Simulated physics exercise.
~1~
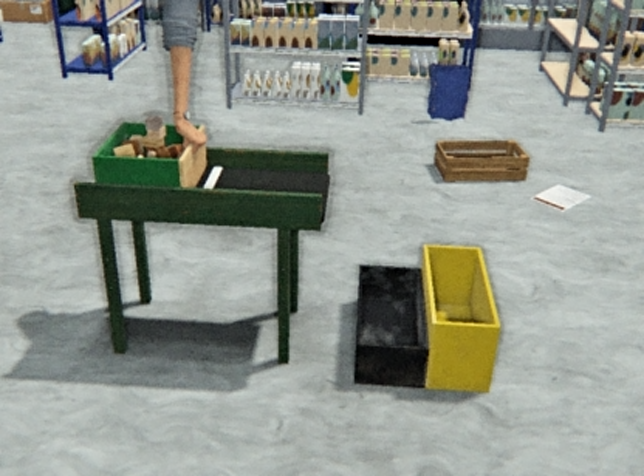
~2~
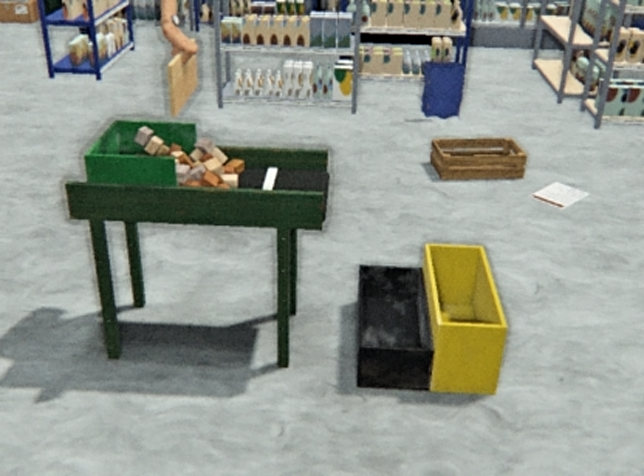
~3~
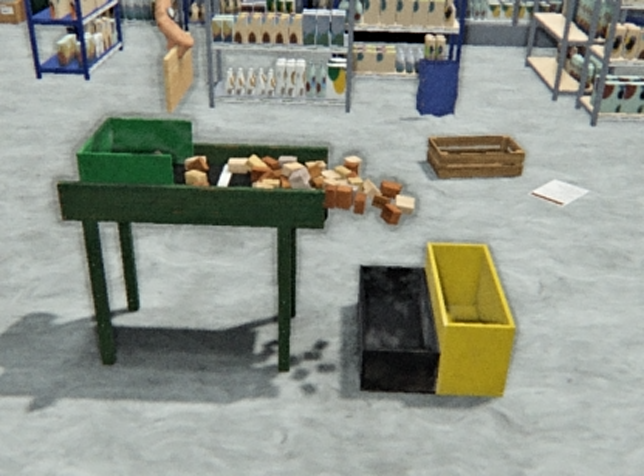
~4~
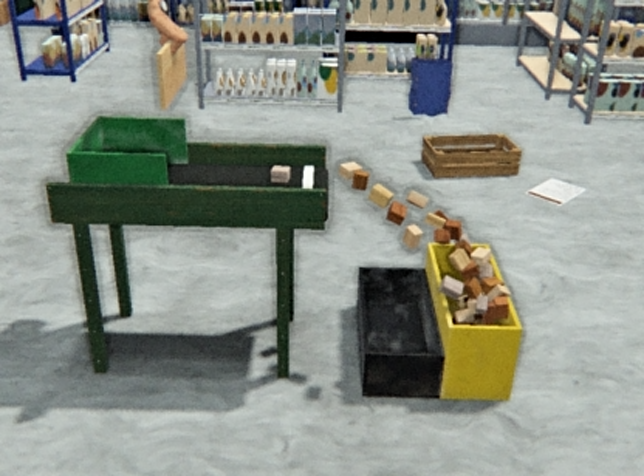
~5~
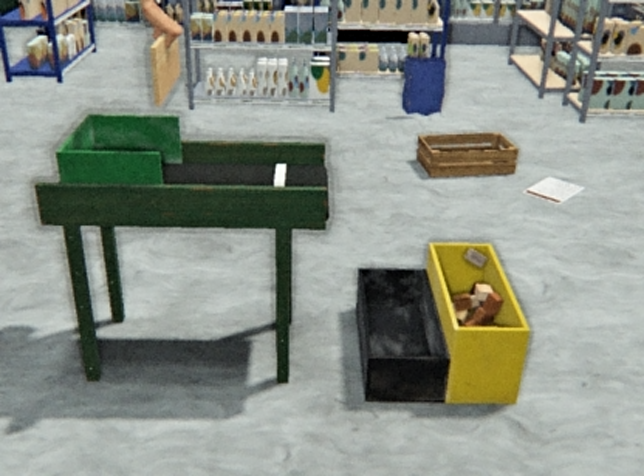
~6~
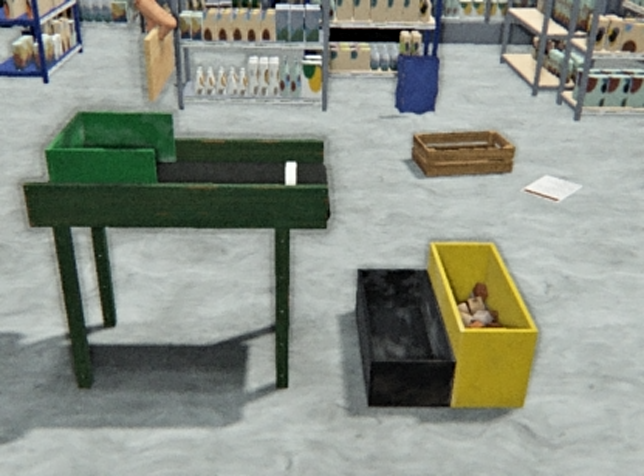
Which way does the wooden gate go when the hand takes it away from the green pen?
The gate moves up, lifted by the hand out of the way of the blocks.
